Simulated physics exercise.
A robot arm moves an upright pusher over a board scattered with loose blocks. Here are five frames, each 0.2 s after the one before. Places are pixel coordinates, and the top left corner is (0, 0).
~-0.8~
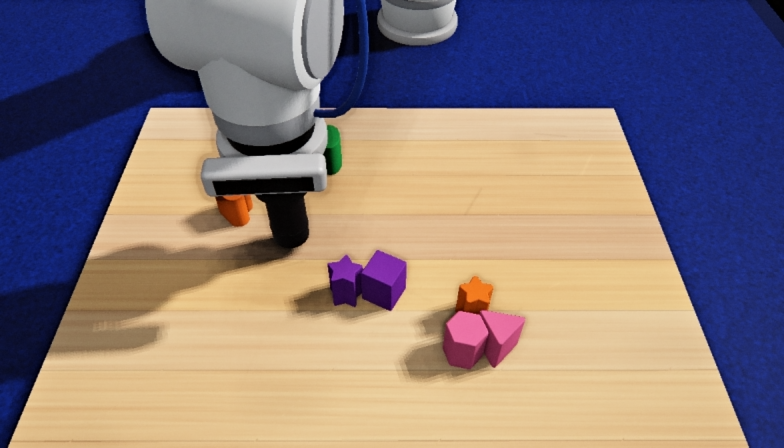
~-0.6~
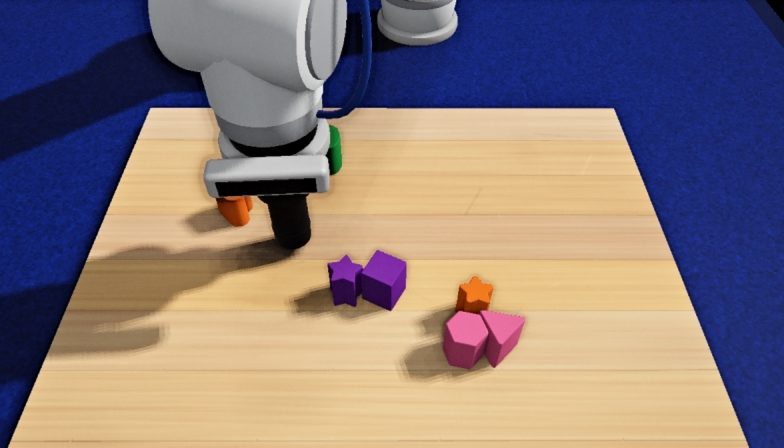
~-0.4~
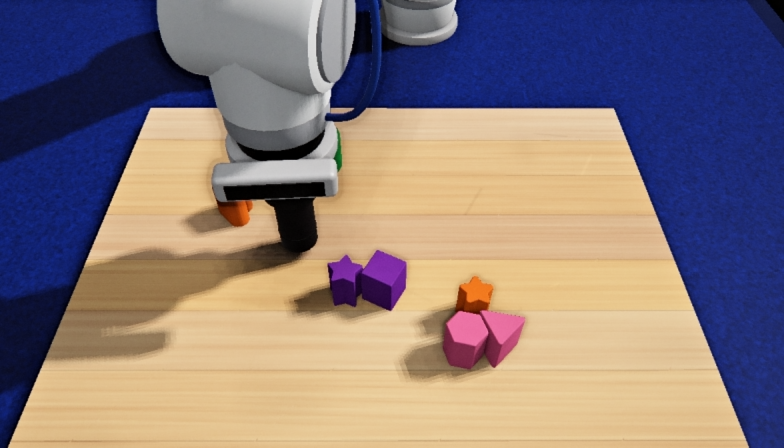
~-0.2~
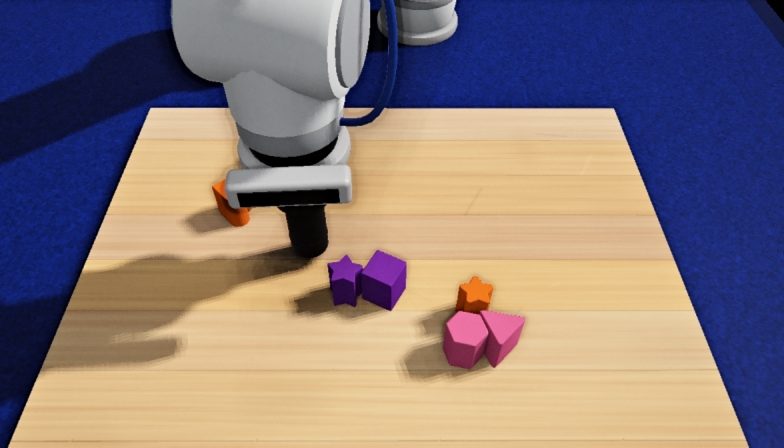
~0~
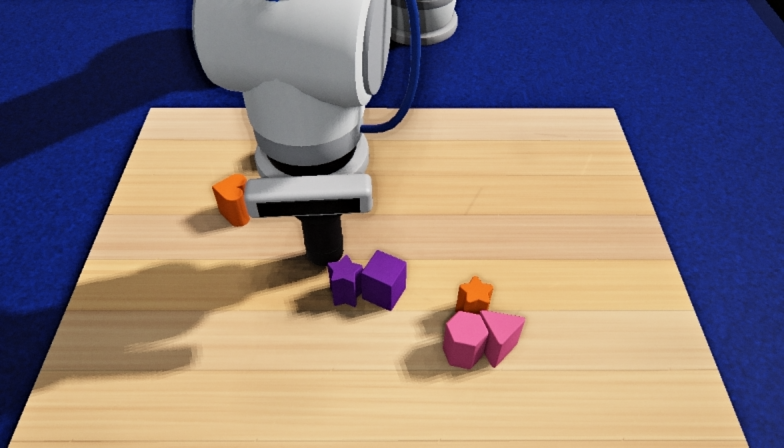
A robot arm with a black upright pusher hangs over a pale wooden board on a blue surface, seen from a fixed, raised viewpoint. A purple star and cube sit near the middle, an orange star and two pink blocks lower right, and orange and green blocks behind the arm. The pusher slides slowly right and slightly downward, nearing the purple star, while the blocks stay still.
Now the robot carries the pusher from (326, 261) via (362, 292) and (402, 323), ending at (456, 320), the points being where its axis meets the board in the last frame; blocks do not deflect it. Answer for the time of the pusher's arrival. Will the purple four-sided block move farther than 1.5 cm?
Yes - that is the case.
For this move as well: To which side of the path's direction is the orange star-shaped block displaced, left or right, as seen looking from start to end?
The shift is to the left of that direction.
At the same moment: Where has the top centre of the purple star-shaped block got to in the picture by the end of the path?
The middle of its upper face should be somewhere near (365, 311).
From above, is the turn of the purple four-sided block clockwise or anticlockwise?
Seen from above, counterclockwise.
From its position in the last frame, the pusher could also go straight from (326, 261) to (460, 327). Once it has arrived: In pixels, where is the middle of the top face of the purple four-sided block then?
I'd expect the centre of its top face to be at (479, 336).
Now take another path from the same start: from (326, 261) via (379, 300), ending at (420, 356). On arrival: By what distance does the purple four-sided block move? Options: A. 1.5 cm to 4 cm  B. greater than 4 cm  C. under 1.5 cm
Letter B.
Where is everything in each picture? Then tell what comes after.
In the first picture, pusher's lower end (292, 236); purple star-shaped block (344, 269); purple four-sided block (384, 267); pink hexagonal block (467, 328); orange star-shaped block (477, 290).
In the second picture, pusher (294, 237); blocks still.
In the third picture, pusher (300, 240); blocks still.
In the fourth picture, pusher (310, 245); blocks still.
In the fifth picture, pusher (325, 253); purple star-shaped block (344, 269); purple four-sided block (384, 267); pink hexagonal block (467, 328); orange star-shaped block (477, 290).
The first path, step by step. One third of the way, pusher (362, 284); purple star-shaped block (358, 294), turned 35° clockwise; purple four-sided block (398, 275), turned 20° anticlockwise.
Two thirds of the way, pusher (403, 315); purple star-shaped block (365, 311), turned 80° clockwise; purple four-sided block (443, 292), turned 50° anticlockwise.
At the end, pusher (458, 312); purple star-shaped block (365, 311), turned 80° clockwise; purple four-sided block (496, 285), turned 45° anticlockwise; pink hexagonal block (473, 330), turned 20° clockwise; orange star-shaped block (529, 282).
